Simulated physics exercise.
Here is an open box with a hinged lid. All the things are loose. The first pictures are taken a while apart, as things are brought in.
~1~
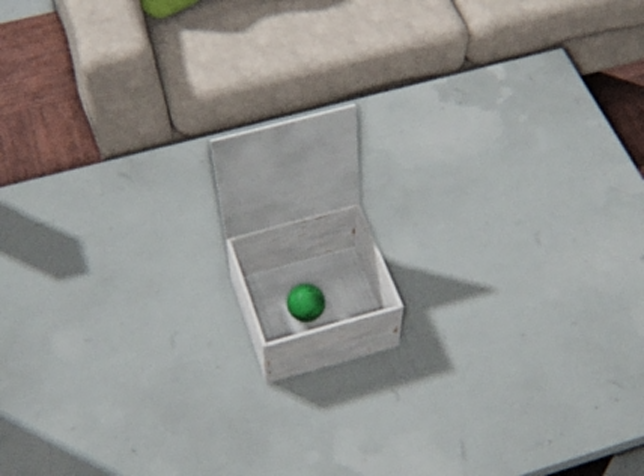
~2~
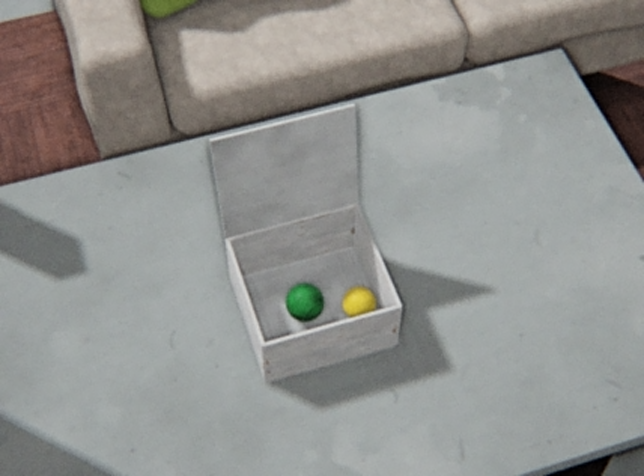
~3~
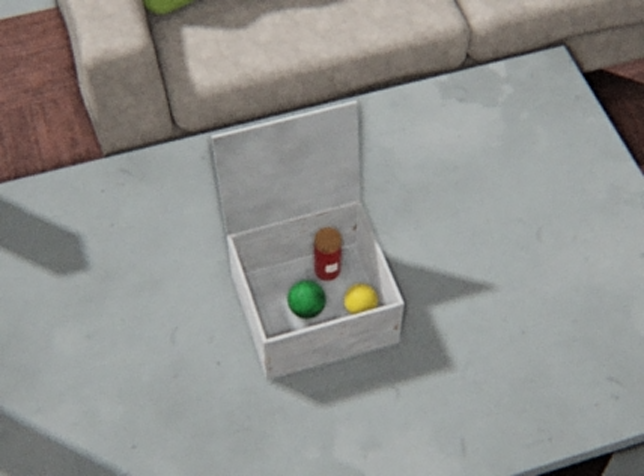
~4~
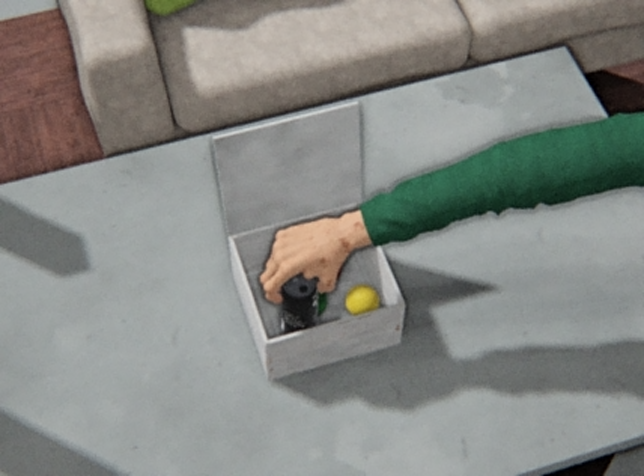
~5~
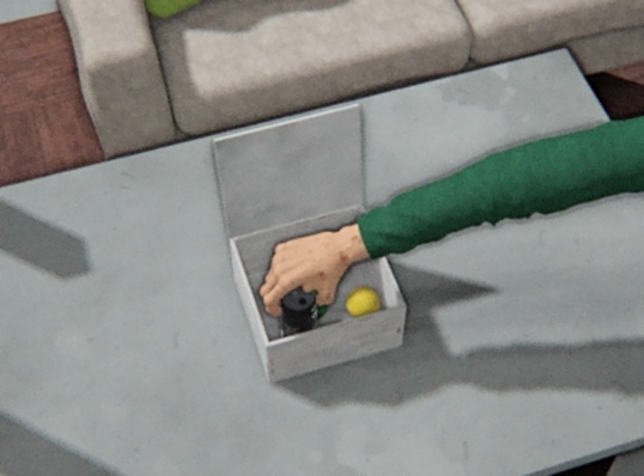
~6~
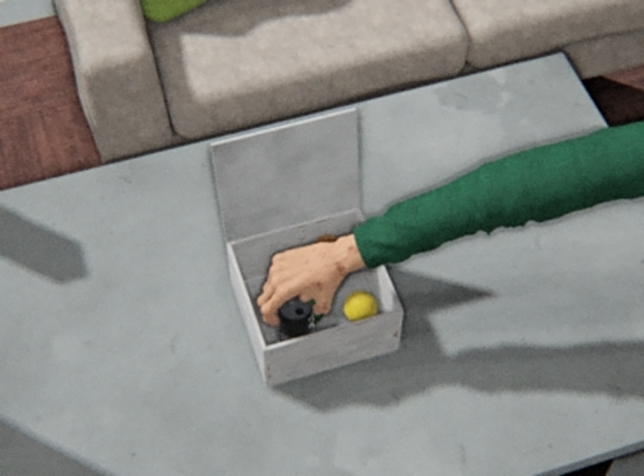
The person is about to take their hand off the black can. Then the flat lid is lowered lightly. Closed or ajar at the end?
In the end the lid is held up.
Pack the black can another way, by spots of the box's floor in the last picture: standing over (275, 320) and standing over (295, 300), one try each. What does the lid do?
In the first case it stays ajar; in the second case it shuts flat.
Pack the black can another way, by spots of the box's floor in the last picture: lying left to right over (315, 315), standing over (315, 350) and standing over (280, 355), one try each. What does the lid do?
First try: It sits on the rim; second try: It will not close; third try: It stays ajar.
Then, 1.20 s on from there, lid starting down.
Then, 1.70 s on from there, lid 53° above the rim.
Then, 2.00 s on from there, lid 31° above the rim.
In the end, lid 13° above the rim; all 4 unmoved. At the end, from the last picture's camera, black can near (296, 330).
